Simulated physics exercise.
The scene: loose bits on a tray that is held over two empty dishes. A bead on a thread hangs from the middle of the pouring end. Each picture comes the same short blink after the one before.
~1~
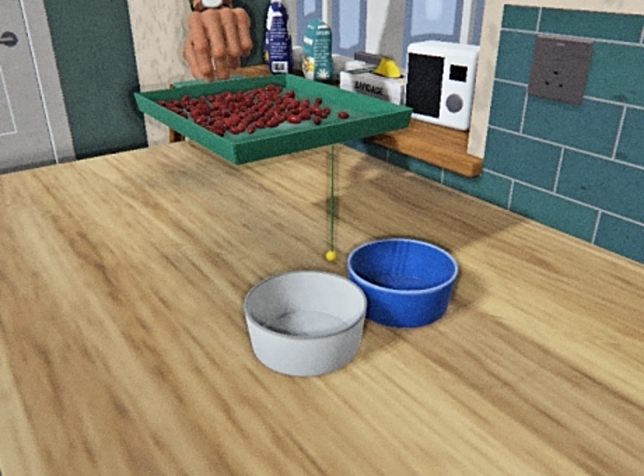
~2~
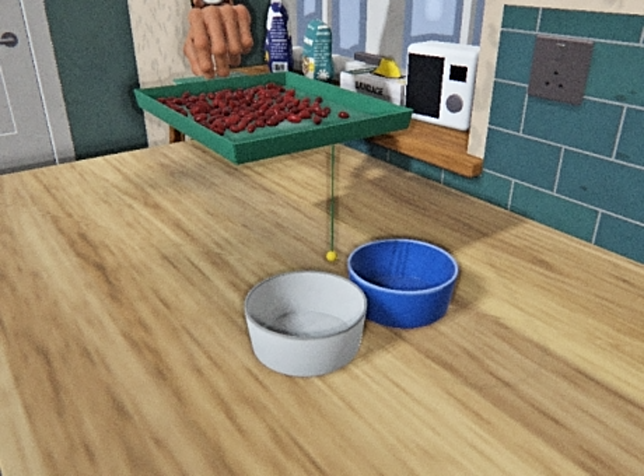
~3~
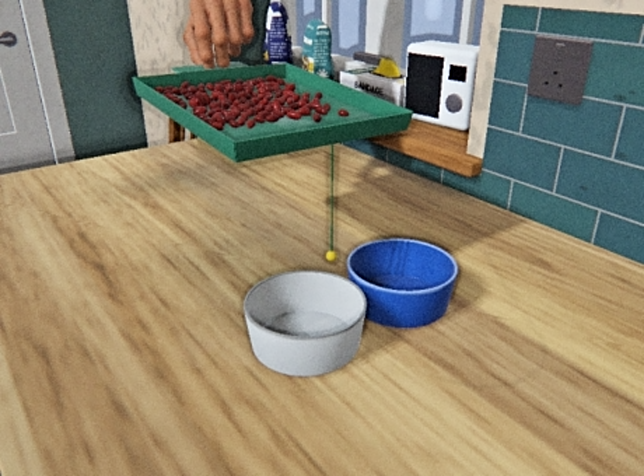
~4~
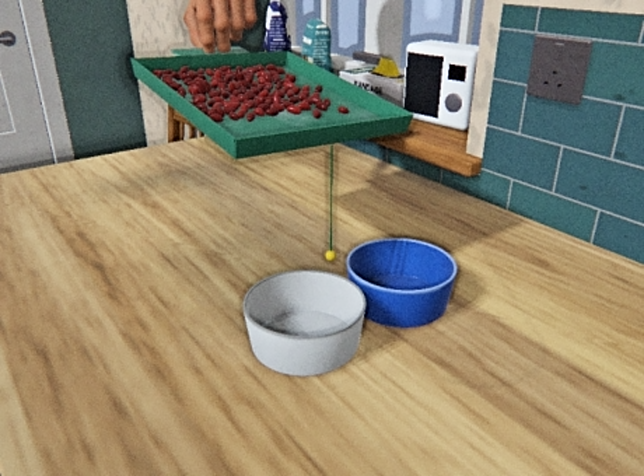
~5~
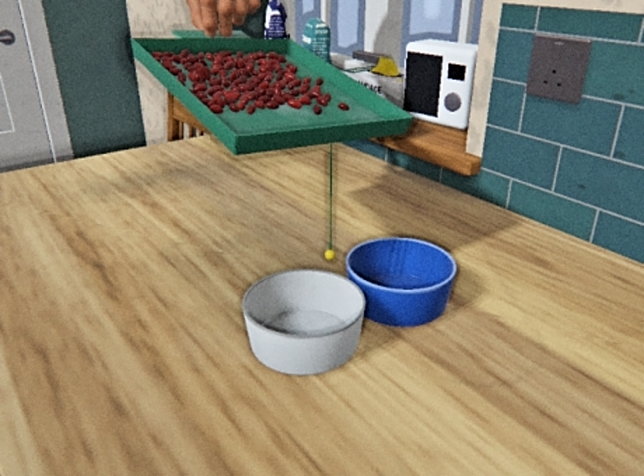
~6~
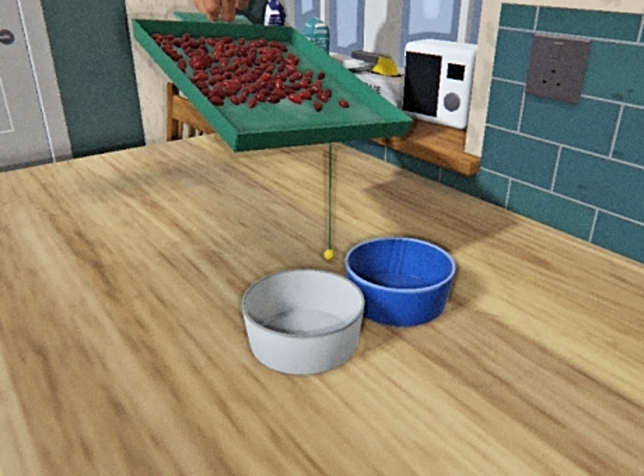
Green tray of red beans staying level at first, then tilting as a hand raises its far end above white and blue bowls.
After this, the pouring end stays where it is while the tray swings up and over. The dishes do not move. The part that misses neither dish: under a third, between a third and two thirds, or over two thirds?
They take more than two thirds between them.
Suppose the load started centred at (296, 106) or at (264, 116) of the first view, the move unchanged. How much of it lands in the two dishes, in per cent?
Roughly 90 per cent, and 80 per cent.
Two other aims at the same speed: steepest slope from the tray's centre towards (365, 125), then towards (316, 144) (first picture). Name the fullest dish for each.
In turn: The right dish; the left one.
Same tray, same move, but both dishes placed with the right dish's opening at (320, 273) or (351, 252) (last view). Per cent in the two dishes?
The first gives 10 %, the second 30 %.
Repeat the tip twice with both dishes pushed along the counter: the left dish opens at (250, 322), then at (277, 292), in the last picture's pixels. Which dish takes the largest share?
The first try: The right-hand dish. The second: The dish on the right.
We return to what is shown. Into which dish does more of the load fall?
That is the right-hand dish.
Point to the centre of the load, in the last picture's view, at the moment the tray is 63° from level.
Roughly at (361, 114).
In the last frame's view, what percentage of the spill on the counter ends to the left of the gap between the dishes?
Close to 10 per cent.
Just after the last frame, tray tipped steeply; almost all on the tray; about a tenth in the air.
A moment on, tray tipped past a quarter turn; roughly half on the tray; just a few in the left dish; roughly a quarter in the right dish; about a tenth outside both; just a few in the air.
Further on, tray tipped past a quarter turn; about a tenth in the left dish; the larger part in the right dish; roughly a quarter outside both.
When it is over, tray tipped past a quarter turn; about a tenth in the left dish; the larger part in the right dish; roughly a quarter outside both.
